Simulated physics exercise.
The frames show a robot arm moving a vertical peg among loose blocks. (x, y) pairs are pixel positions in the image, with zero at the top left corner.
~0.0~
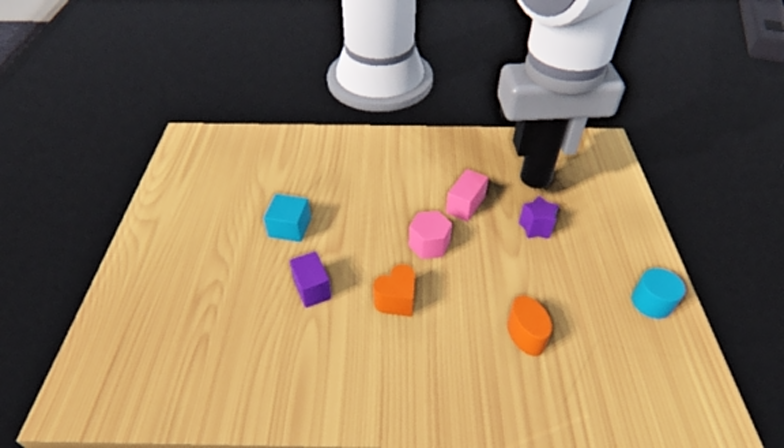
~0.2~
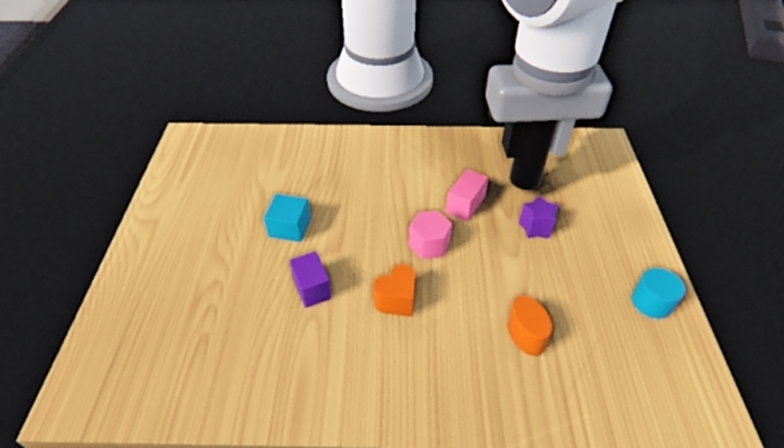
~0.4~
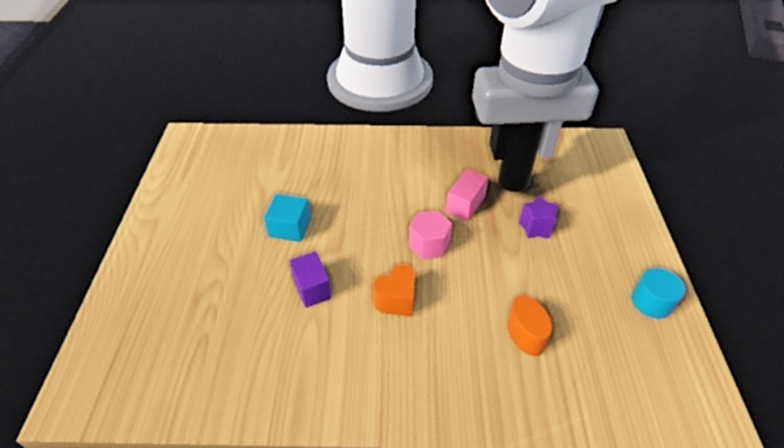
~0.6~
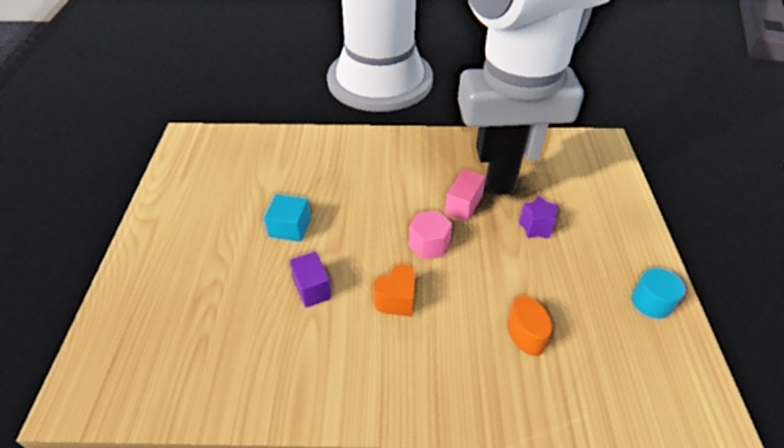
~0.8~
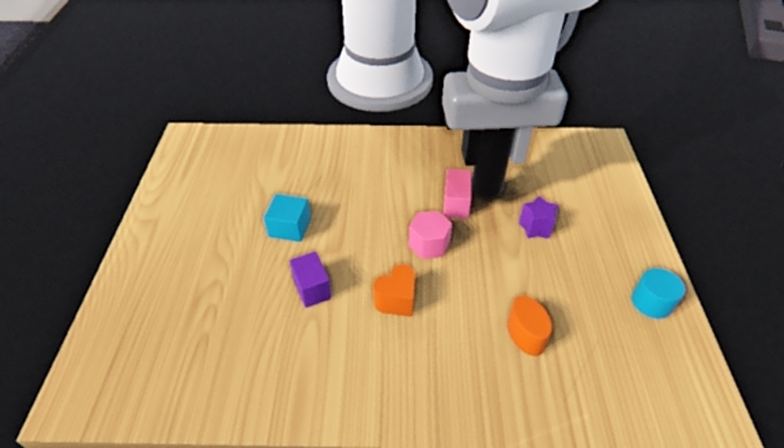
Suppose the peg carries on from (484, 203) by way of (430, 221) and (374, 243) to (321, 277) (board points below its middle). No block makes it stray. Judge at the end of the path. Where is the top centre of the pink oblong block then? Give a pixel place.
For the centre of its top, I'd go with (400, 188).
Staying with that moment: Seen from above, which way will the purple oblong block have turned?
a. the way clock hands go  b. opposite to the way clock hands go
Option b.
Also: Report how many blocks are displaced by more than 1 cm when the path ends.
The result: Three blocks or more.
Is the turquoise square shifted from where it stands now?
I'd say no.
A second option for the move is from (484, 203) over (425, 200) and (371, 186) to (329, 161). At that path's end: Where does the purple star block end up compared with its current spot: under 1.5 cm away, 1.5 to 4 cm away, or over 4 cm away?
I reckon it covers less than 1.5 cm.
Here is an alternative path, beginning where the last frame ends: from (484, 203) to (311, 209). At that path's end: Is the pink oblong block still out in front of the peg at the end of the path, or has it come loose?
The peg will still be pushing it.
On the path given first. One third of the way, peg at (431, 207); pink hexagon at (427, 229); pink oblong block at (407, 189), turned 40° clockwise.
Two thirds of the way, peg at (373, 229); pink hexagon at (415, 238), turned 70° anticlockwise; pink oblong block at (400, 188), turned 55° clockwise.
At the end, peg at (319, 264); turquoise square in place; purple oblong block at (295, 279), turned 25° anticlockwise; pink hexagon at (415, 238), turned 70° anticlockwise; pink oblong block at (400, 188), turned 55° clockwise; purple star block in place.
